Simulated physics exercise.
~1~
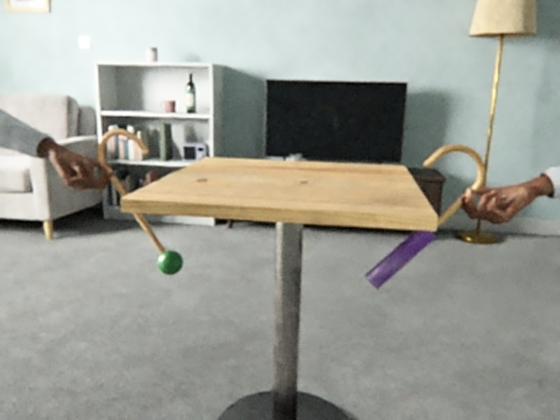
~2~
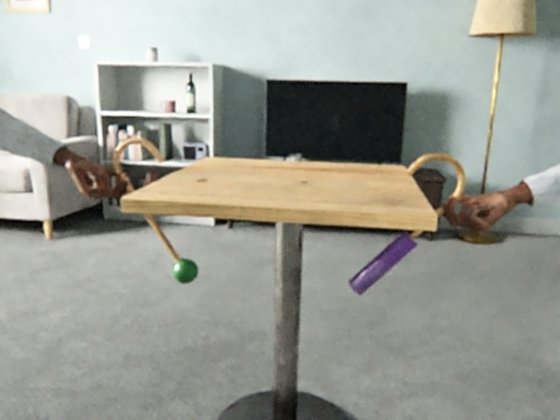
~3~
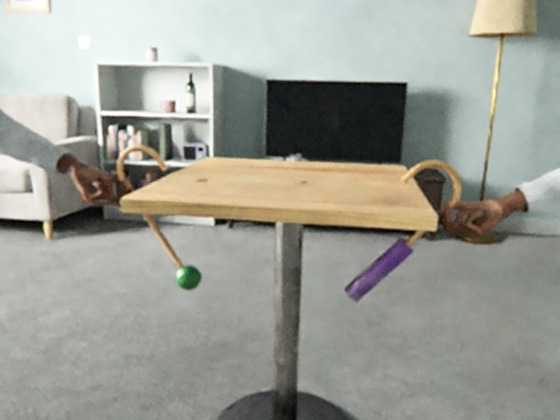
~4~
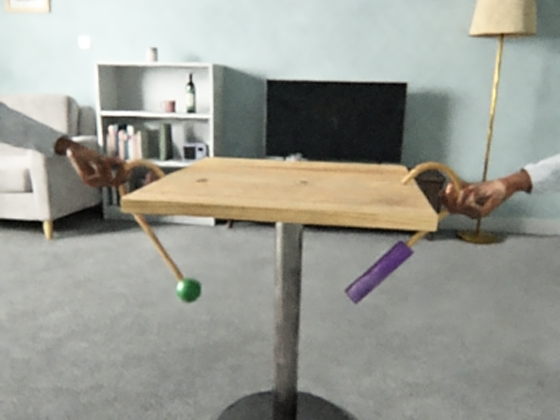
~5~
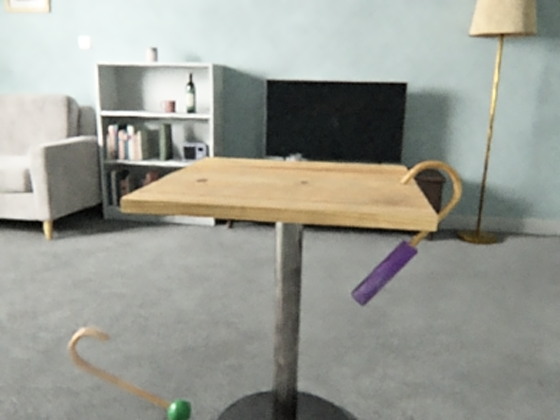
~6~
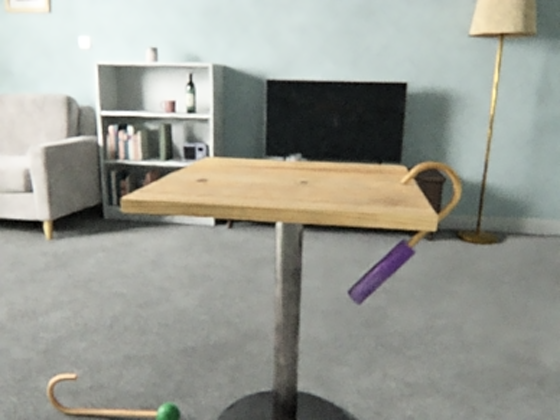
In a living room, two hands releasing hooked objects at a table's edges, the green-ended one falling, the purple one staying hung.
